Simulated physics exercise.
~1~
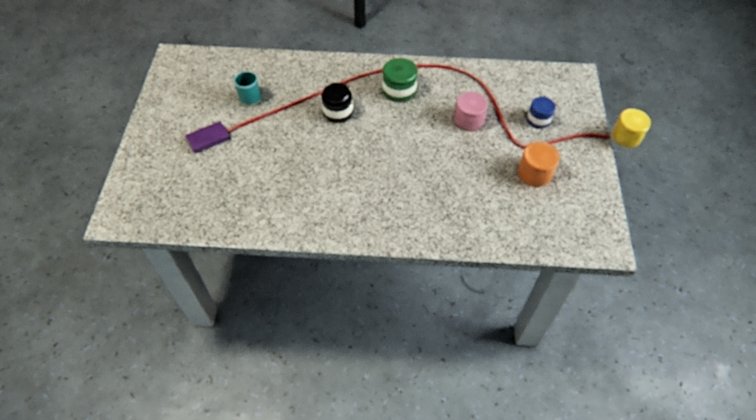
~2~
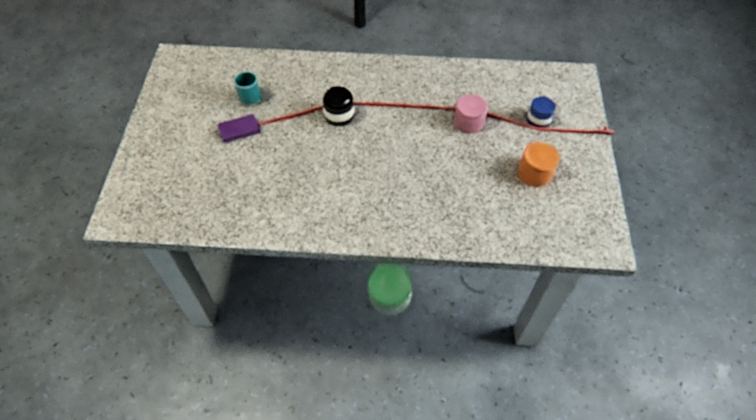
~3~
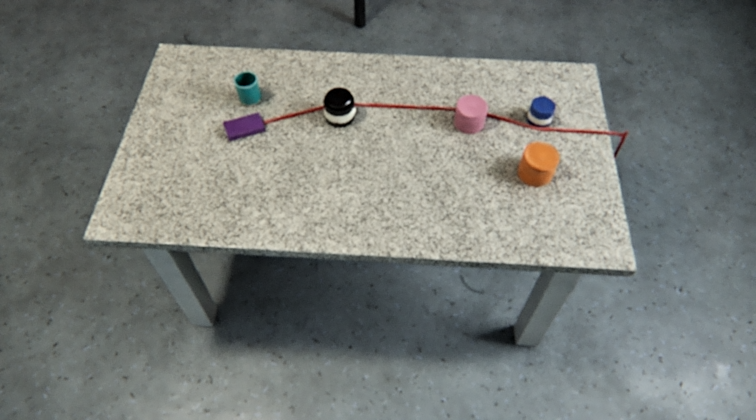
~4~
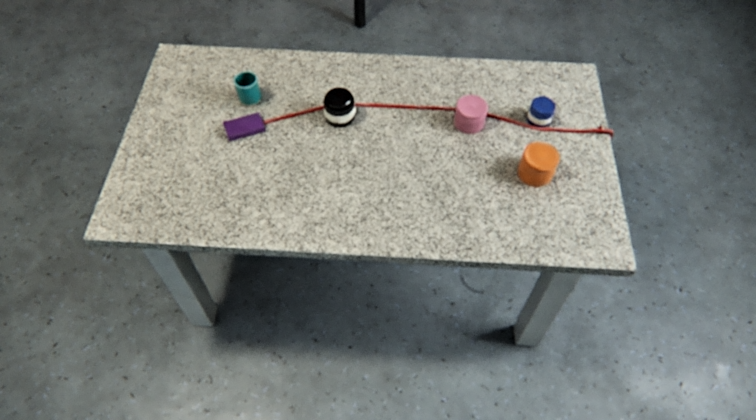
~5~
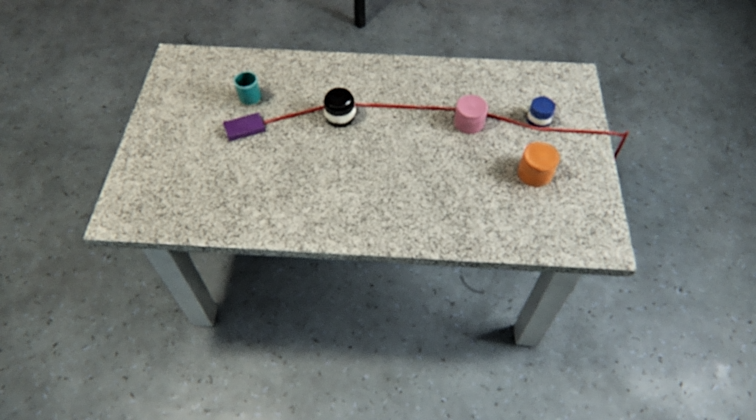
The footage shows a red cord running from a purple block past several small containers to a yellow one beyond the table's right edge. The yellow container drops from view, the cord pulls straighter, the purple block shifts slightly right, and the green container falls off, leaving the others on the table.
